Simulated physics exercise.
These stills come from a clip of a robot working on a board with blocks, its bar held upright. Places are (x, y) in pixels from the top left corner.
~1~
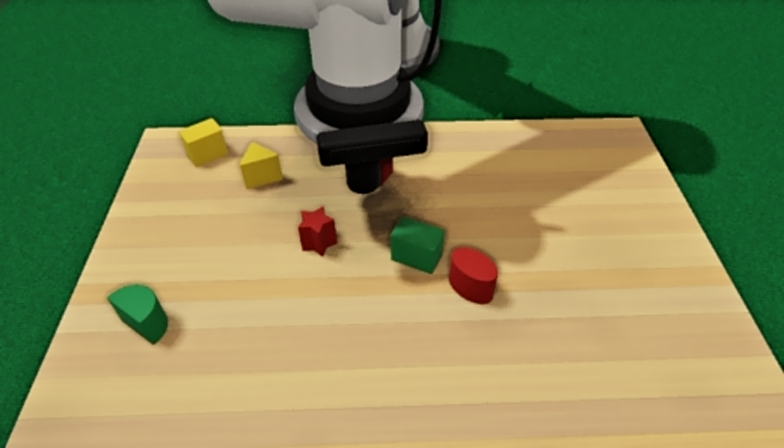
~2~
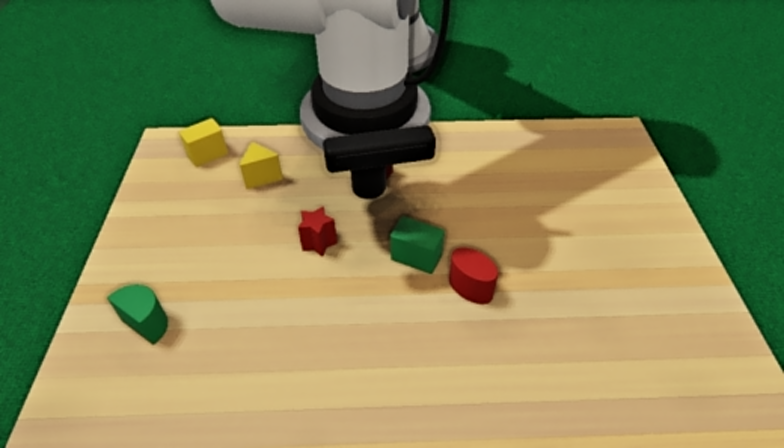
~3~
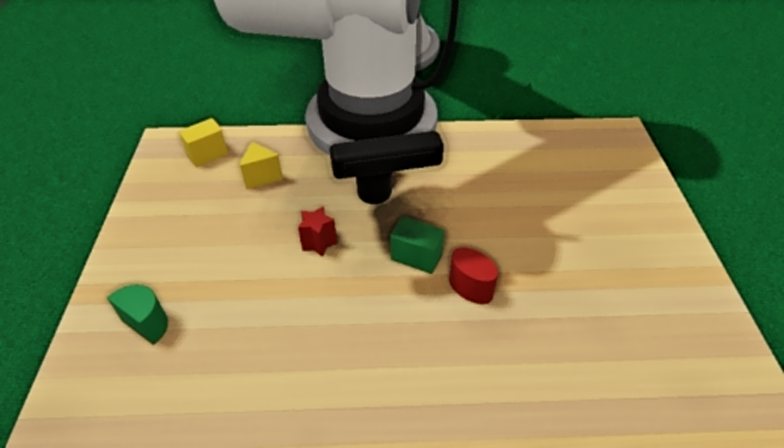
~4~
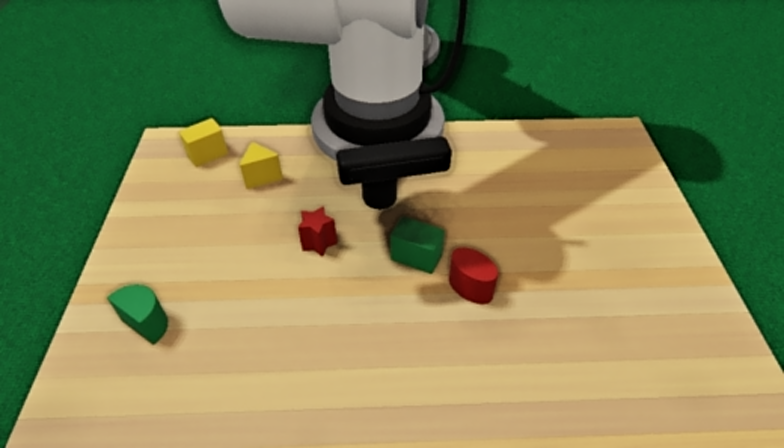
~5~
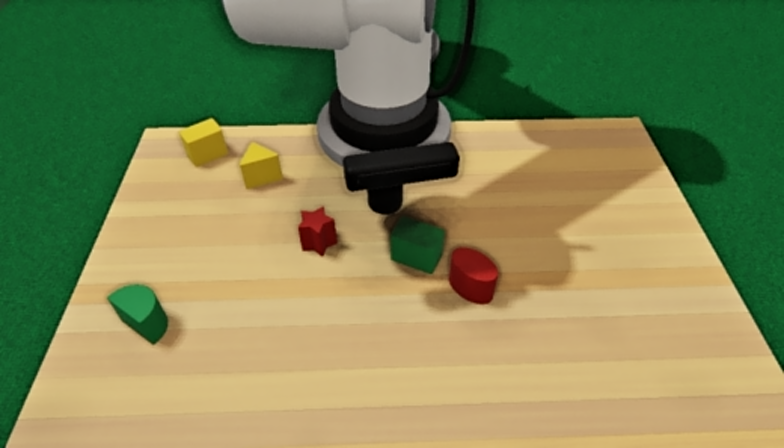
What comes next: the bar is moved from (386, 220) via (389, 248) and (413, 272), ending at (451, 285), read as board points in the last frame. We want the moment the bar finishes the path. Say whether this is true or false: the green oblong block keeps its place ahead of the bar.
True - the claim holds.
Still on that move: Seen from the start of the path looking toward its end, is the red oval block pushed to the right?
I'd say no.
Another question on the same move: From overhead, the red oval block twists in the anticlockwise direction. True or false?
The claim does not hold.
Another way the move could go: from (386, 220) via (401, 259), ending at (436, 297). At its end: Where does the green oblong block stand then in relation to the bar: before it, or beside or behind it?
The bar will still be pushing it.
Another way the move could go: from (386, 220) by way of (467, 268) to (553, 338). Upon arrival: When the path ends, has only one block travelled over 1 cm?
Going by the path, no.
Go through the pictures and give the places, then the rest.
Bar's lower end at (363, 184); red star at (315, 219); green oblong block at (418, 232); red oval block at (475, 263), in the first frame.
Bar at (369, 189); blocks still, in the second frame.
Bar at (374, 194); blocks still, in the third frame.
Bar at (380, 199); blocks still, in the fourth frame.
Bar at (385, 204); red star at (315, 219); green oblong block at (418, 232); red oval block at (475, 263), in the fifth frame.
What follows on the original path. One third of the way, bar at (388, 232); green oblong block at (427, 239).
Two thirds of the way, bar at (415, 256); green oblong block at (461, 254), turned 25° anticlockwise; red oval block at (508, 275), turned 20° clockwise.
At the end, bar at (453, 269); red star still; green oblong block at (500, 259), turned 40° anticlockwise; red oval block at (539, 283), turned 60° clockwise.
